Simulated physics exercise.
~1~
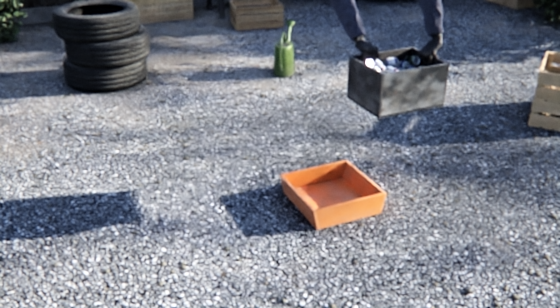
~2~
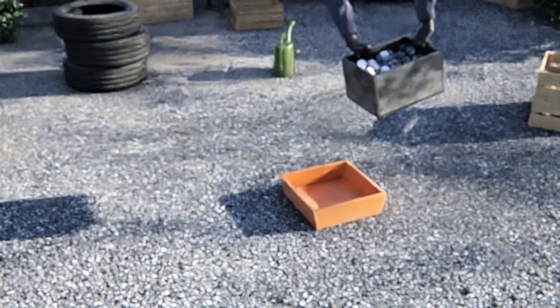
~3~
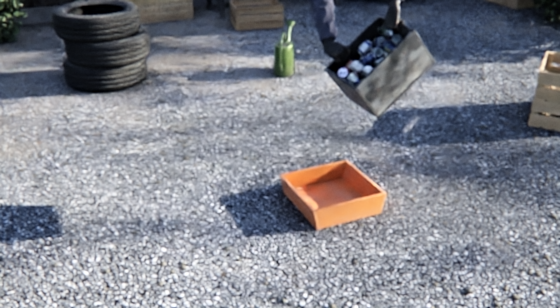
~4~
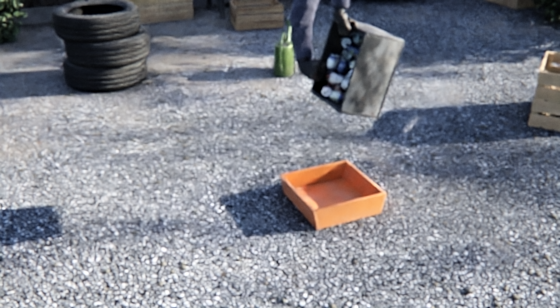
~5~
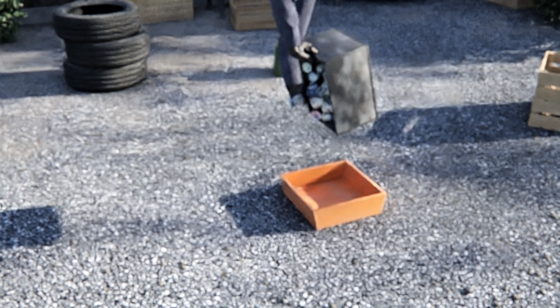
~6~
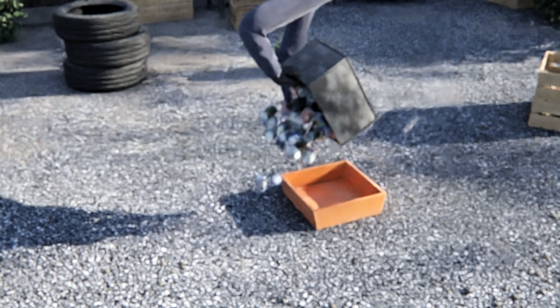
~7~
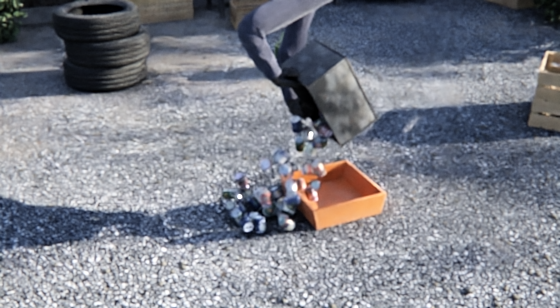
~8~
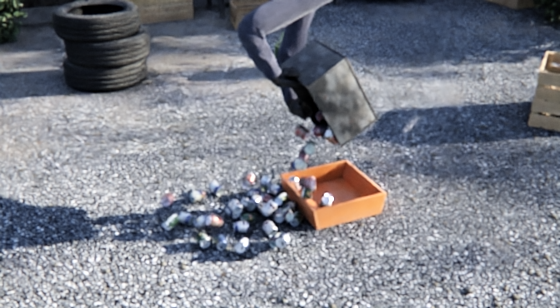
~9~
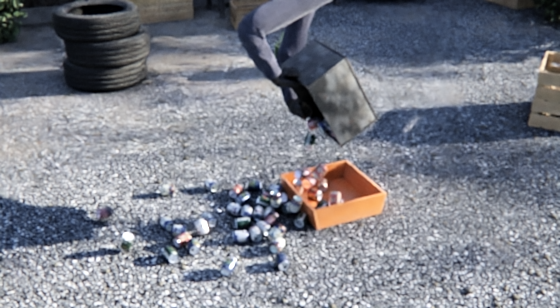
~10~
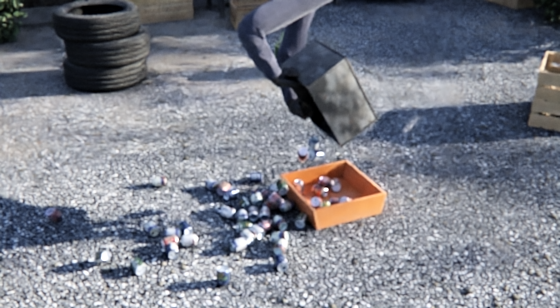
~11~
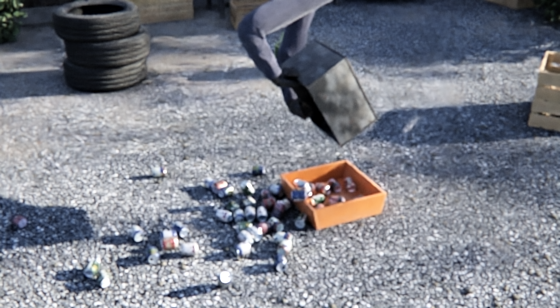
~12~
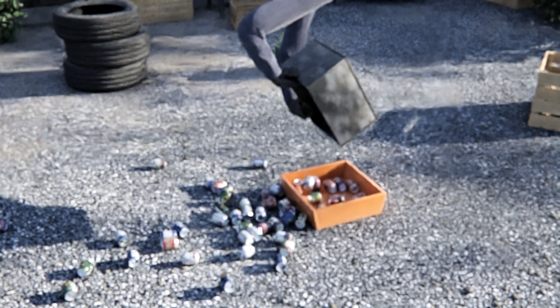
The clip shows gloved hands tipping a black box of mini cans above an empty orange box on gravel. The cans pour out, many landing left of the orange box and rolling away, and most end up scattered on the ground, with a smaller number inside it.
